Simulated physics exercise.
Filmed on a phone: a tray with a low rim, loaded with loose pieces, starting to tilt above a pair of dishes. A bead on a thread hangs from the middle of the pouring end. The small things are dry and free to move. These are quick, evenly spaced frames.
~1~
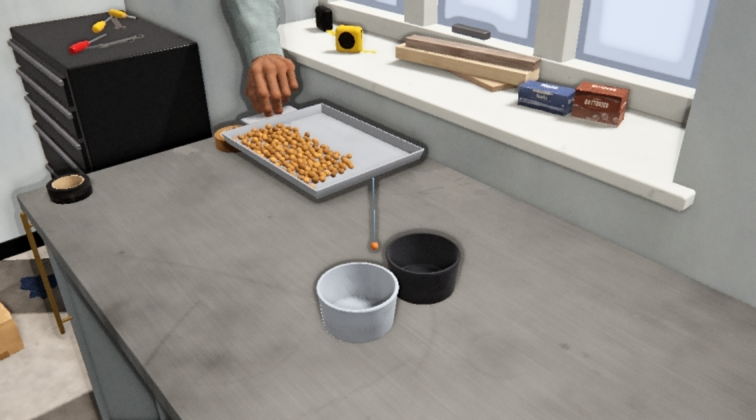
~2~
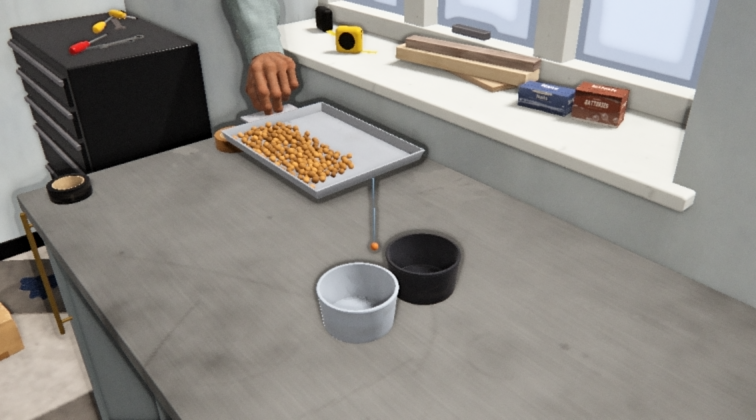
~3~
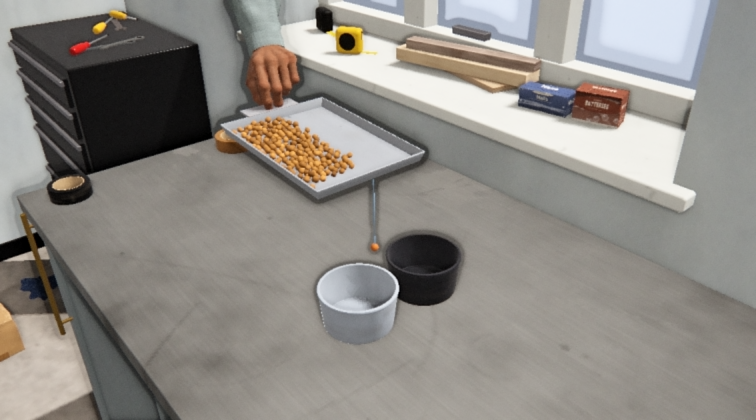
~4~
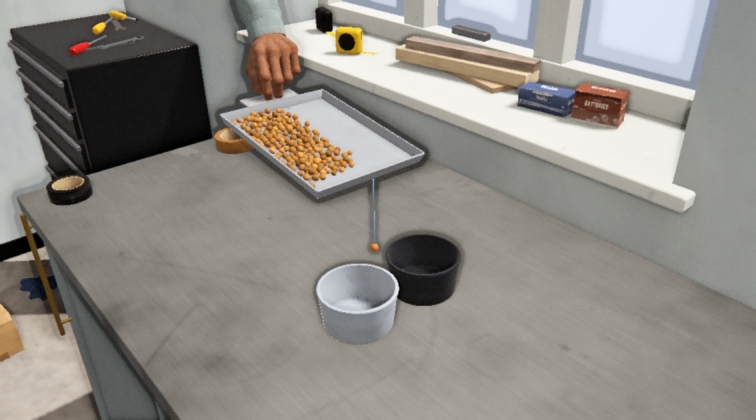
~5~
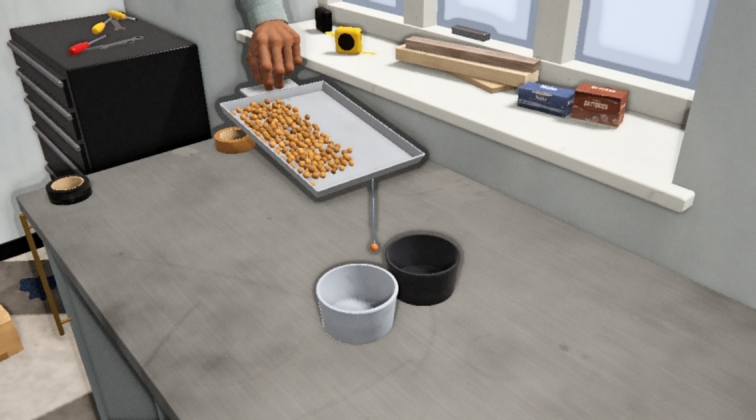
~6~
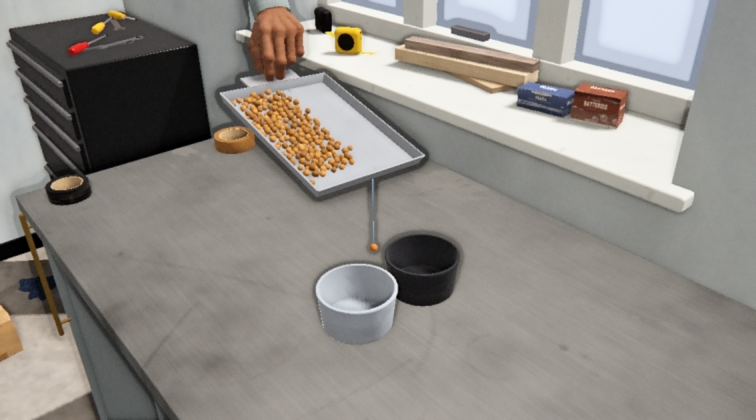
A hand gradually raises the far end of a gray tray of chickpeas above two dishes.
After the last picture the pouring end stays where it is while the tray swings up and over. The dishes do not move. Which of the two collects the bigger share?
More goes to the right dish.
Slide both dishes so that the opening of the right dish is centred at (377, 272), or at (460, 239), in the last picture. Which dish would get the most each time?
The first try: Right. The second: Left.
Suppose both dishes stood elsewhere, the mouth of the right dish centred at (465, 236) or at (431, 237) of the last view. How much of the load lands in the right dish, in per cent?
In turn 10 and 40 in a hundred.
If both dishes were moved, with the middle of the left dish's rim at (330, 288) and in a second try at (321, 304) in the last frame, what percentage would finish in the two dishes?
Near 60 % and 50 %.
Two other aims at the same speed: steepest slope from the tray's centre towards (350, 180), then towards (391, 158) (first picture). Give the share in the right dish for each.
Roughly 20 per cent, and 60 per cent.
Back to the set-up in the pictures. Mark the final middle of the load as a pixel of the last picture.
At about (419, 286).
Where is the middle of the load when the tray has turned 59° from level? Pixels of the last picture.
Close to (371, 152).
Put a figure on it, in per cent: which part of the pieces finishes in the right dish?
About 70 per cent.
Soon after the last picture, tray tipped steeply; nearly all on the tray; a stray few in the right dish; a small part in the air.
A little later, tray tipped right over; most on the tray; a small part in the right dish; a stray few outside both; a stray few in the air.
Later still, tray tipped past a quarter turn; about a quarter in the left dish; about two thirds in the right dish; about a quarter outside both.
At rest, tray tipped past a quarter turn; about a quarter in the left dish; about two thirds in the right dish; about a quarter outside both.
